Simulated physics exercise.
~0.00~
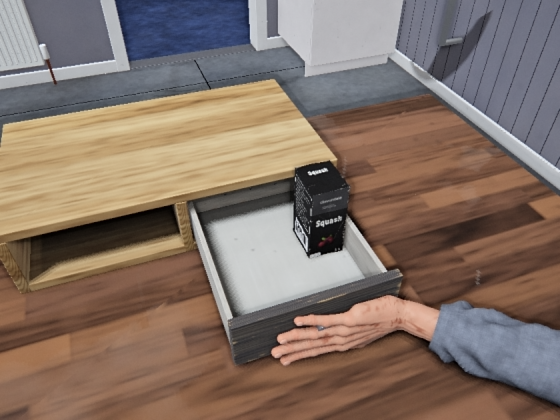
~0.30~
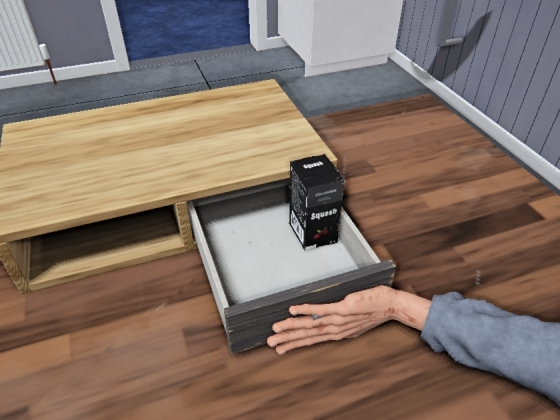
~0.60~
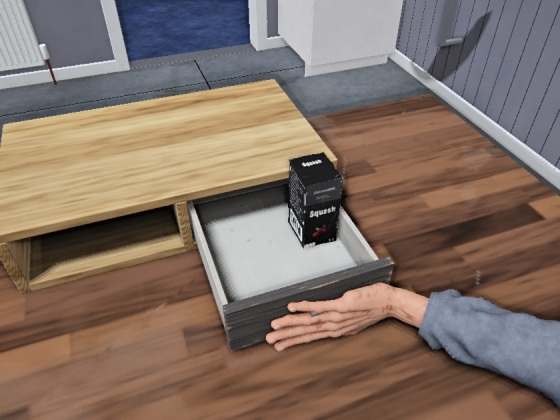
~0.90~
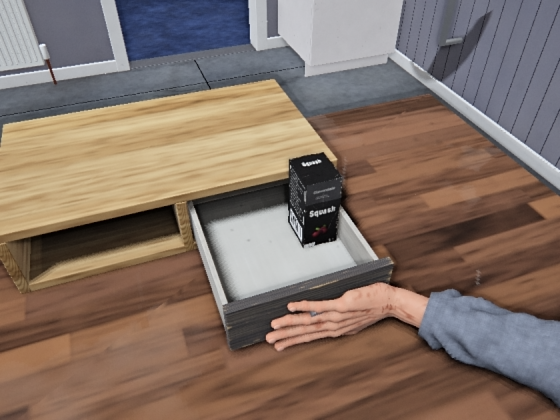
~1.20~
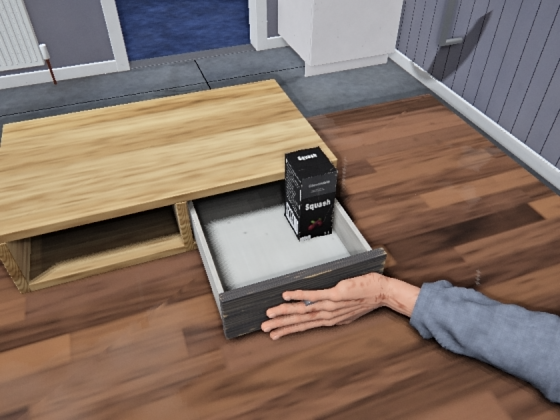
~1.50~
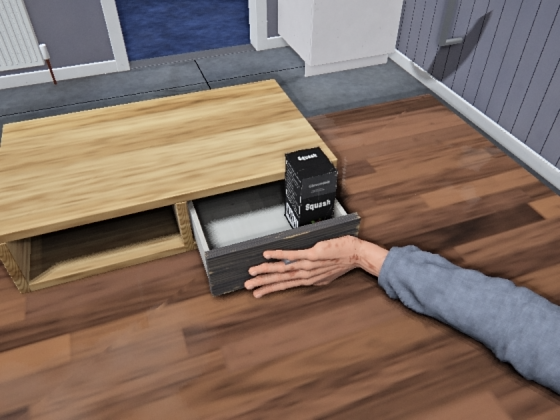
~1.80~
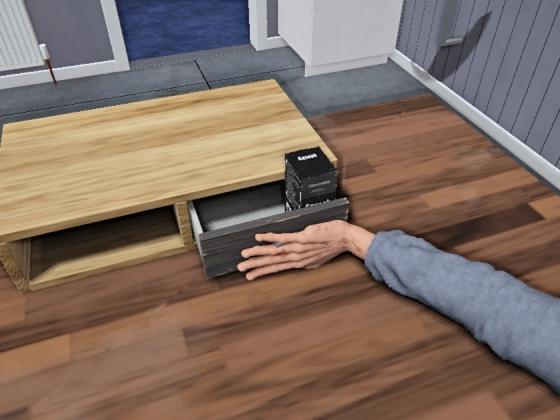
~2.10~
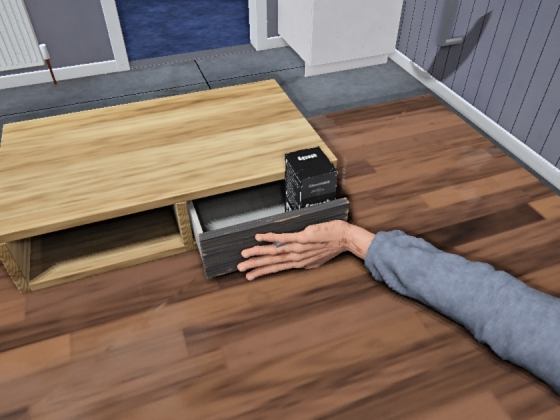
To begin with, a hand in a blue-grey sleeve rests against the front of an open grey drawer in a low wooden chest, with a tall black carton standing upright inside. The drawer shifts slightly inward, then pauses with the hand still against it. The hand pushes again, and the drawer slides further up and to the left into the chest, the carton staying upright near the back right corner. As the space inside narrows, the drawer comes to a stop. It remains partly open, the carton still standing and poking above its front.
